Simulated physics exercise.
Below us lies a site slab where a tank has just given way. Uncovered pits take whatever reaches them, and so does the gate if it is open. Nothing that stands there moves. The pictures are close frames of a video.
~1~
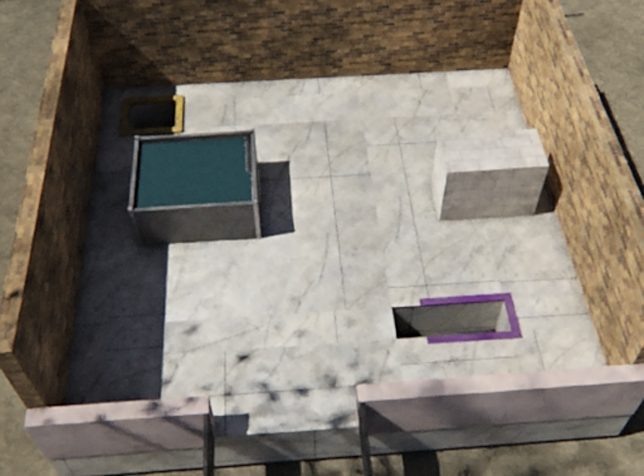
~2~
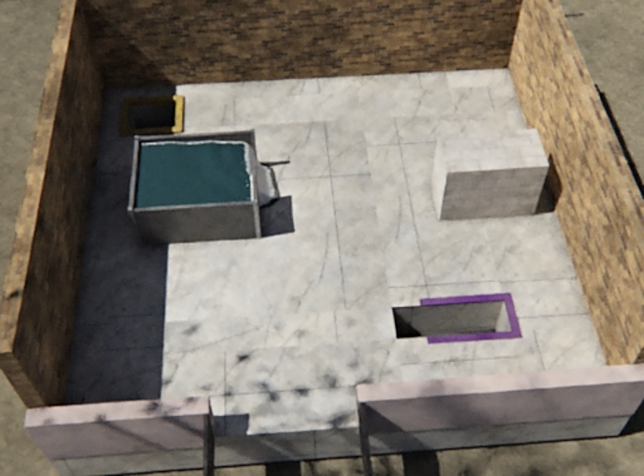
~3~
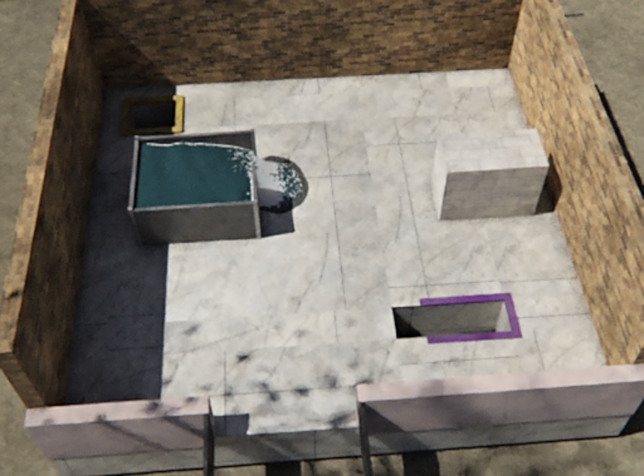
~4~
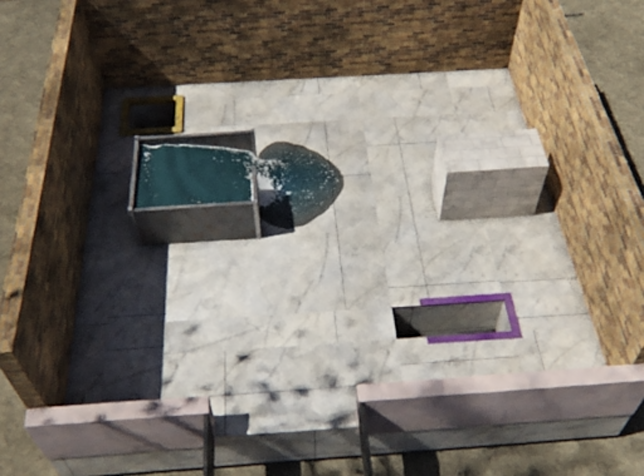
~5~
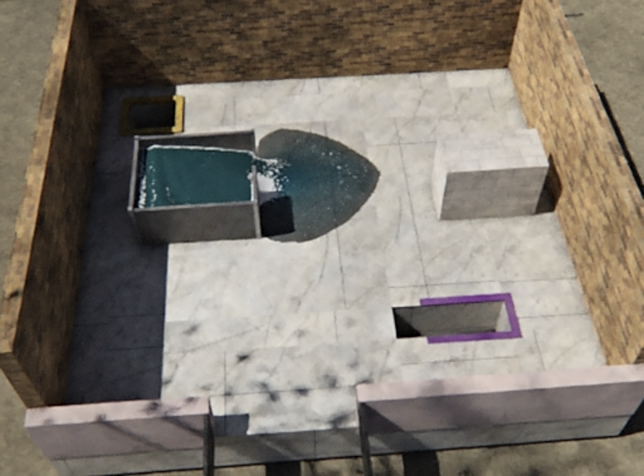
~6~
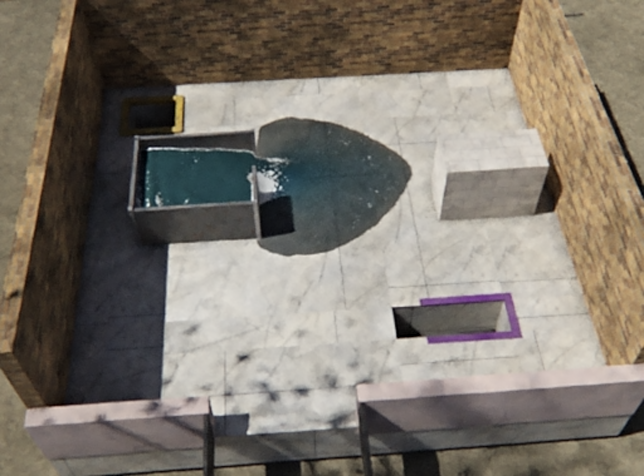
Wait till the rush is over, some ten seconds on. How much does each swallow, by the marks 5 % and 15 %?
One by one: The gate takes less than 5 %; the yellow pit takes less than 5 %; the purple pit takes more than 15 %.
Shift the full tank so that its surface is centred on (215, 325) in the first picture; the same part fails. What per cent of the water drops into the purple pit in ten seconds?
Roughly, in per cent: Purple 40.
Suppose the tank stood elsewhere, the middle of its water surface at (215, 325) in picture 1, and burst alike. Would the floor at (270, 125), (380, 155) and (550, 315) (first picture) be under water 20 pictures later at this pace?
As listed: Not flooded, flooded, flooded.
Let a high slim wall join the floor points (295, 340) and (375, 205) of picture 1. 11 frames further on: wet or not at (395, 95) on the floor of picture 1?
Verdict: Under water.
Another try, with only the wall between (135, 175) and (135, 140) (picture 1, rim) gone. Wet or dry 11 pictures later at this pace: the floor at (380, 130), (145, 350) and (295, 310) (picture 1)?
In turn: Free of water, under water, free of water.
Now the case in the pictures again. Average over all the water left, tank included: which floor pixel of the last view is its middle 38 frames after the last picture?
Around (383, 179).
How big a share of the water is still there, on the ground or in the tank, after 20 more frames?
I make it 96 per cent.
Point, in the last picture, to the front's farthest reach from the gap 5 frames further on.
Roughly at (511, 135).
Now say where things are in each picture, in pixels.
The first frame shows the open tank at (195, 173) is whole and still.
In the second frame, water pours out at (254, 174) and has run to (268, 203).
In the third frame, the front is at (304, 190), out from the gap at (254, 175).
In the fourth frame, water pours out at (254, 176) and has run to (338, 177).
In the fifth frame, the front is at (373, 173), out from the gap at (254, 175).
In the sixth frame, the front is at (400, 163), out from the gap at (254, 175).
A moment on, water covers 30 % of the floor; the gate 0 %, the yellow pit 0 %, the purple pit 0 %.
Next, water covers 40 % of the floor; the gate 0 %, the yellow pit 0 %, the purple pit 1 %.
Then, water covers 40 % of the floor; the gate 0 %, the yellow pit 0 %, the purple pit 4 %.
Later, water covers 50 % of the floor; the gate 0 %, the yellow pit 0 %, the purple pit 9 %.
In the end, water covers 70 % of the floor; the gate 0 %, the yellow pit 0 %, the purple pit 18 %.
